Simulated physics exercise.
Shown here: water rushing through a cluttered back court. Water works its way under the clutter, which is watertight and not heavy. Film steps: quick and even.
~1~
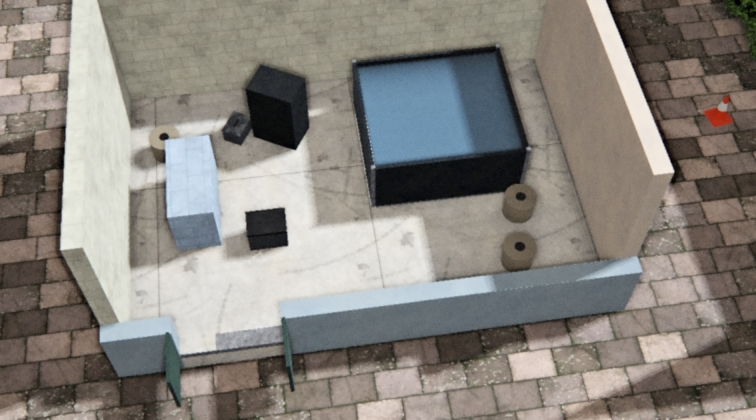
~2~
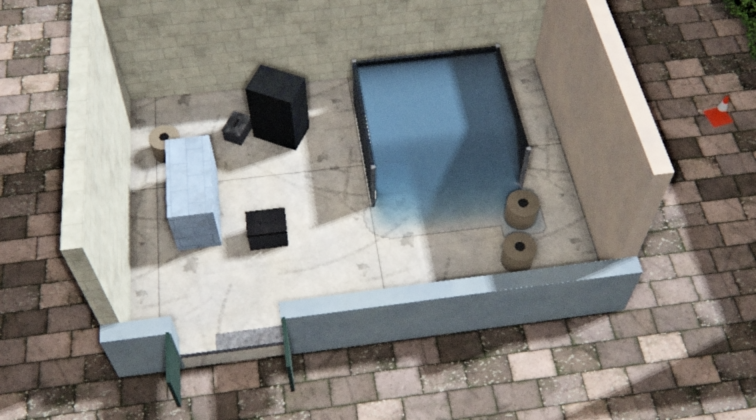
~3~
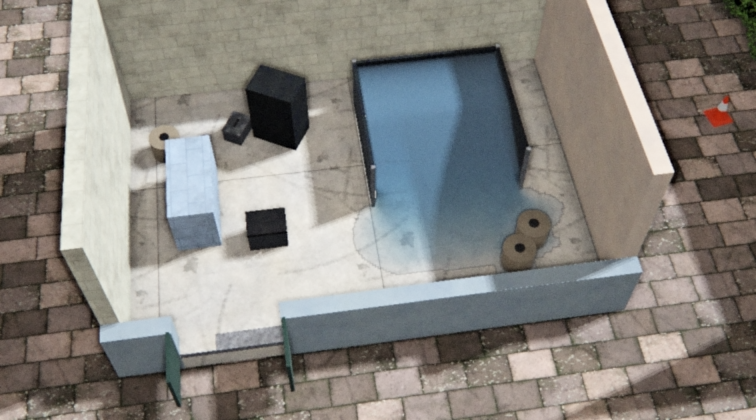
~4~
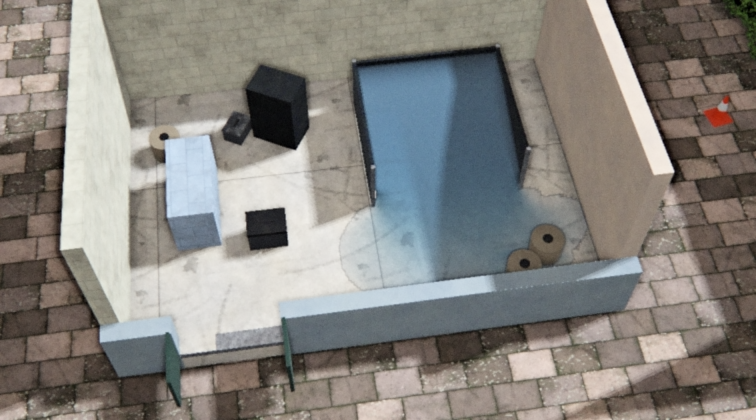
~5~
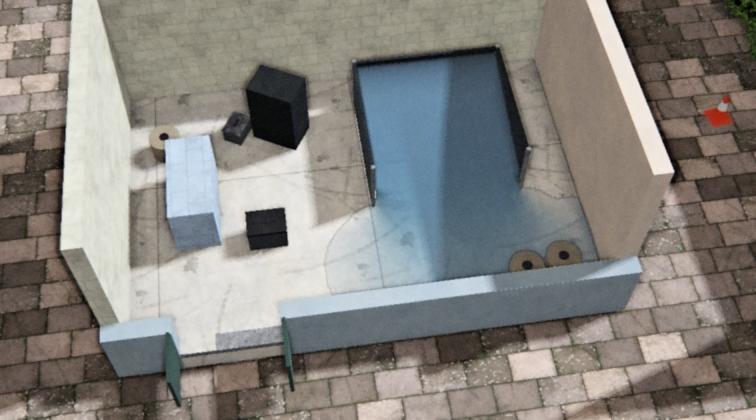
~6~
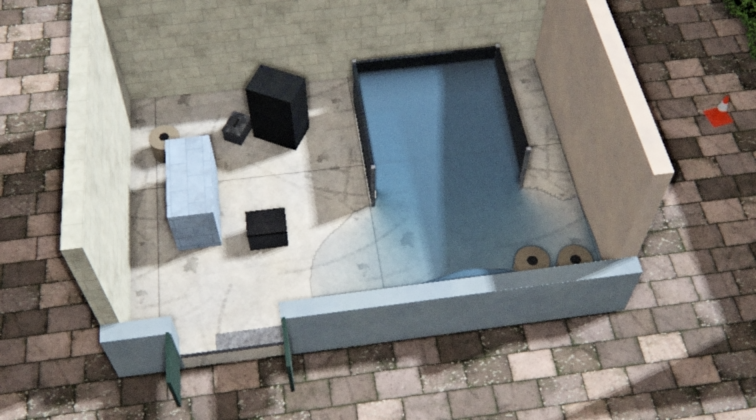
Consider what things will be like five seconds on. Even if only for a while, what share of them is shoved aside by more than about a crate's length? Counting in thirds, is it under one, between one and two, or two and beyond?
In thirds: Two or beyond.
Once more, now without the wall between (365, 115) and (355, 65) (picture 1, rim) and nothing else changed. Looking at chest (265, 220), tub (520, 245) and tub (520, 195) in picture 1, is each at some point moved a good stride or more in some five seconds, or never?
The first: Got that far; the second: Never got that far; the third: Never got that far.
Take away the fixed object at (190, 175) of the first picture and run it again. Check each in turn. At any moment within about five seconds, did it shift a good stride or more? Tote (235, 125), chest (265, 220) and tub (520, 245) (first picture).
In the order given: Stayed put, got displaced, got displaced.
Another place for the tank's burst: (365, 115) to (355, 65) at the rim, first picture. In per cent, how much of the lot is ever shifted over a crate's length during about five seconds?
Near 60 %.
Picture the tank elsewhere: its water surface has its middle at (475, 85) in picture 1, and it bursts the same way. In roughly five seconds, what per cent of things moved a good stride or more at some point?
My reckoning says roughly 100 percent.
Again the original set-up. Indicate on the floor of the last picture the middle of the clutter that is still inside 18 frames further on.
I'd say somewhere close to (340, 111).
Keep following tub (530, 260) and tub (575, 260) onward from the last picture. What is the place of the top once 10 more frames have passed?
The tops should be near (557, 191) and near (531, 134).
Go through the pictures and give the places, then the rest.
A tub at (521, 197) rests on the ground; a tub at (520, 247) rests on the ground; 0 of 5 have shifted, in the first picture.
A tub at (523, 203) rests on the ground, close to its start; a tub at (520, 247) rests on the ground; 1 of 5 have shifted, in the second picture.
A tub at (534, 223) rests on the ground, a stride from its start; a tub at (520, 248), on the bottom; 1 of 5 have shifted, in the third picture.
A tub at (548, 239), on the bottom, a stride from its start; a tub at (525, 264), on the bottom, close to its start; 2 of 5 have shifted, in the fourth picture.
A tub at (564, 256) rests on the ground, a stride from its start; a tub at (528, 265), on the bottom, a stride from its start; 2 of 5 have shifted, in the fifth picture.
A tub at (576, 260) floats, a stride from its start; a tub at (532, 261) floats, a stride from its start; 2 of 5 have shifted, in the sixth picture.
A moment on, 1 of 5 are well off their spots; 2 afloat.
Next, 2 of 5 are well off their spots; 2 afloat.
Later, 4 of 5 are well off their spots; 3 afloat.
In the end, 4 of 5 are well off their spots, and 5 have been at some point; 5 afloat.
